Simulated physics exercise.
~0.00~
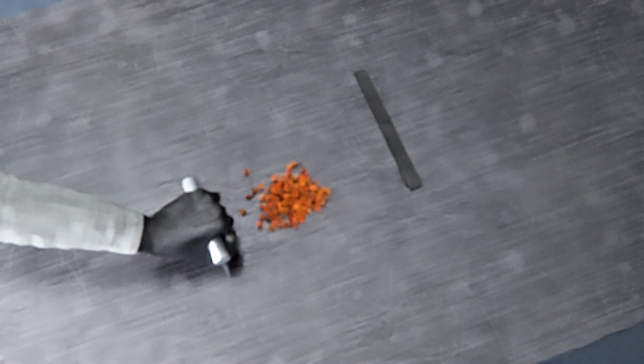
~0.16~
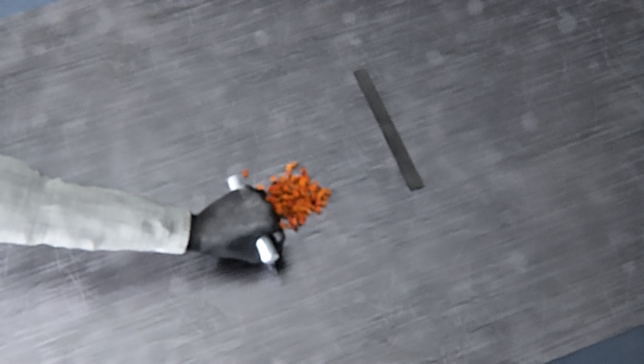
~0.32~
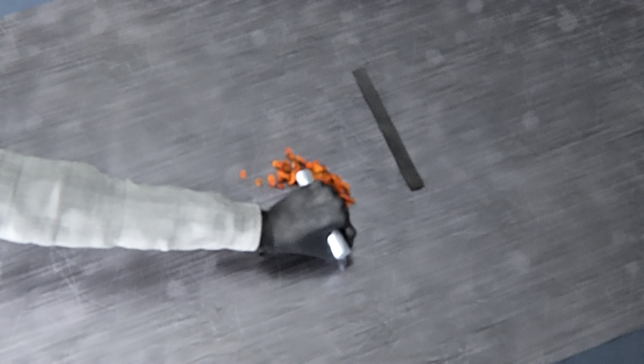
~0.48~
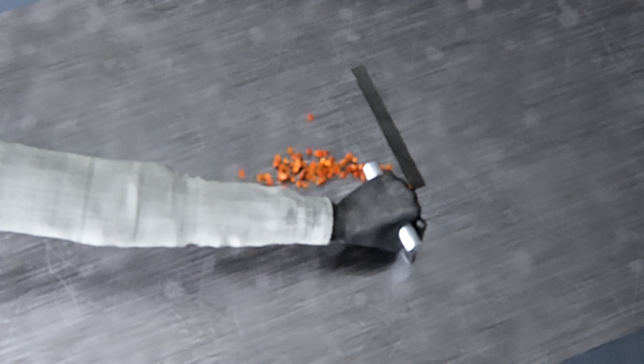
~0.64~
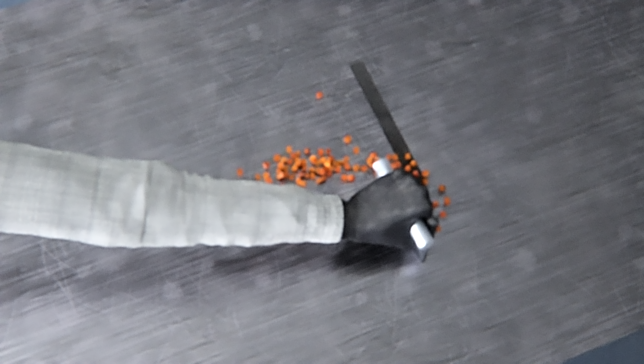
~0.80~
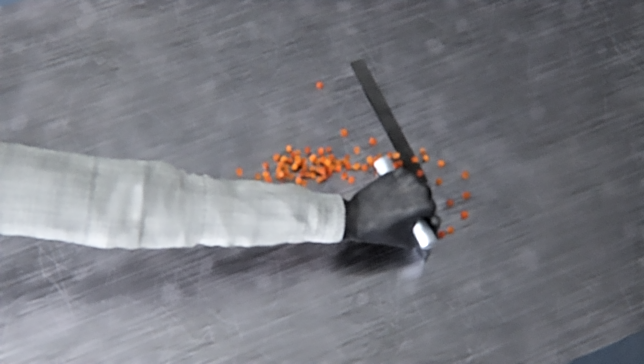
In the video, a gloved hand in a white sleeve pushes a scraper rightwards through a pile of small orange carrot cubes on a scratched grey surface, stopping at a dark strip, with most pieces left scattered behind the hand and a few lying beyond it.
